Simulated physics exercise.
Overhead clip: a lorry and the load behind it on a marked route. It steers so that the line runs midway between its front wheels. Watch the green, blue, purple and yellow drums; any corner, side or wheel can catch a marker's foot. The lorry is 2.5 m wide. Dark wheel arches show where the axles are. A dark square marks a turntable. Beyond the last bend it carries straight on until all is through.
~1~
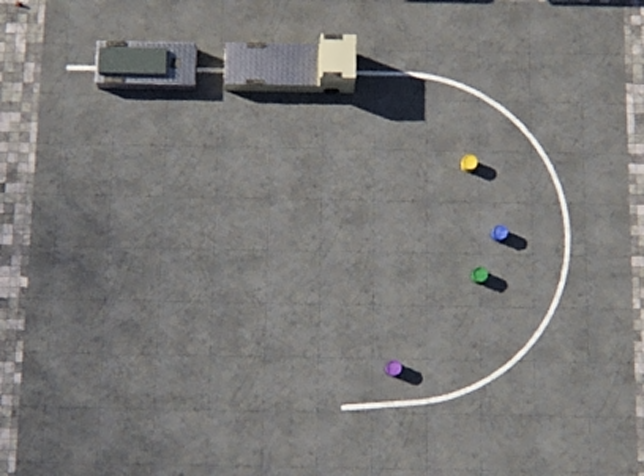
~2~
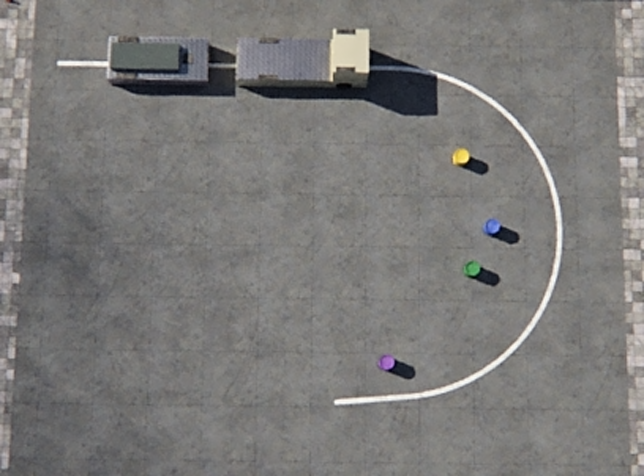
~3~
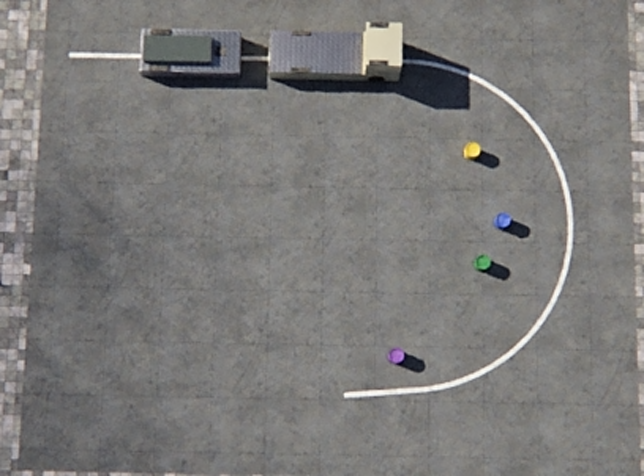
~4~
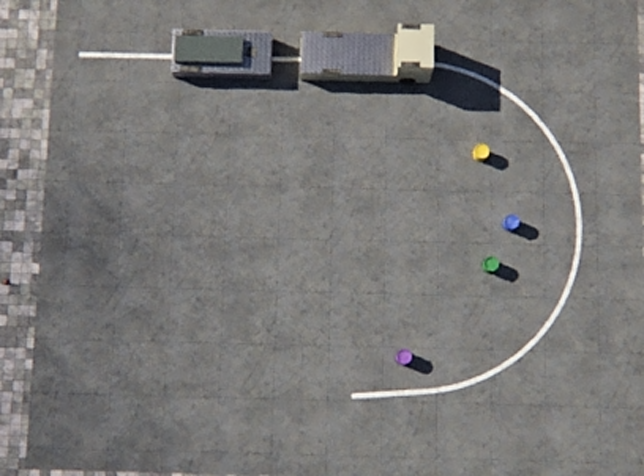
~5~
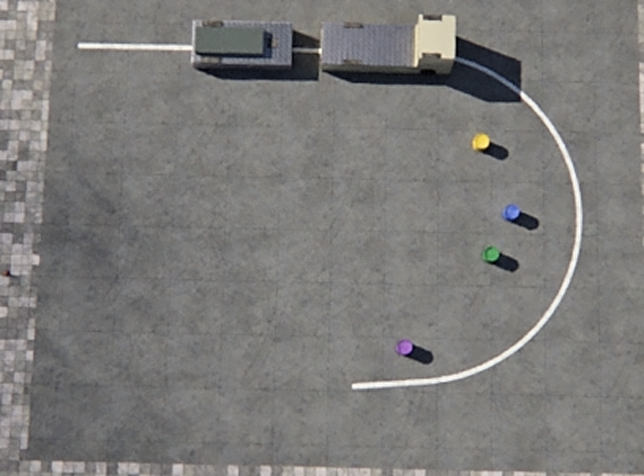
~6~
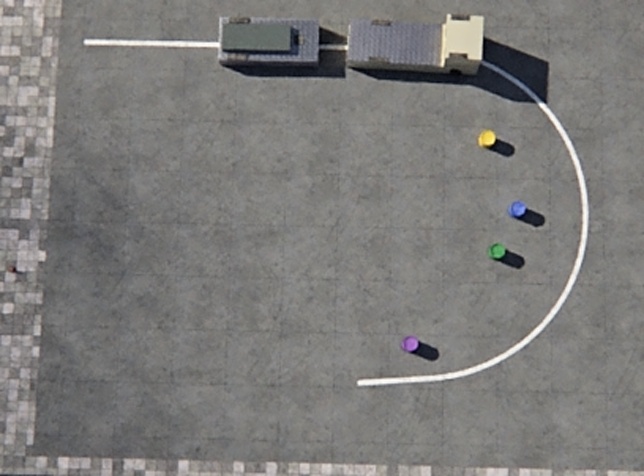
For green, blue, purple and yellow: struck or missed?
Green escapes. Blue stays untouched. Purple takes a hit. Yellow is missed.
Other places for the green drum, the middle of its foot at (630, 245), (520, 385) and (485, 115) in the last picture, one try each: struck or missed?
First clear, second hit, third struck.
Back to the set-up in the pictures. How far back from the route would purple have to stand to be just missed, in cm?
About: Purple 100.
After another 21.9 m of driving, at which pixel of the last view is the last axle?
Around (537, 144).
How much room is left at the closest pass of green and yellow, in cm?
Green 70, yellow 50.
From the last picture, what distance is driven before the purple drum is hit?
After some 28.5 m.
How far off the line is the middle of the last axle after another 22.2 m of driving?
Some 190 cm off it.
19.4 m further on, the last axle is at (519, 115) of the last picture, 180 cm off the line; yellow has been passed with 45 cm to spare.
26.9 m further on, the last axle is at (552, 210) of the last picture, 210 cm off the line; blue has been passed with 20 cm to spare.
28.6 m further on, the last axle is at (549, 234) of the last picture, 215 cm off the line; the lorry has hit purple.
31.4 m further on, the last axle is at (534, 272) of the last picture, 220 cm off the line; green has been passed with 65 cm to spare.
45.1 m further on, the last axle is at (326, 375) of the last picture, 45 cm off the line; 1 of 4 struck in all.
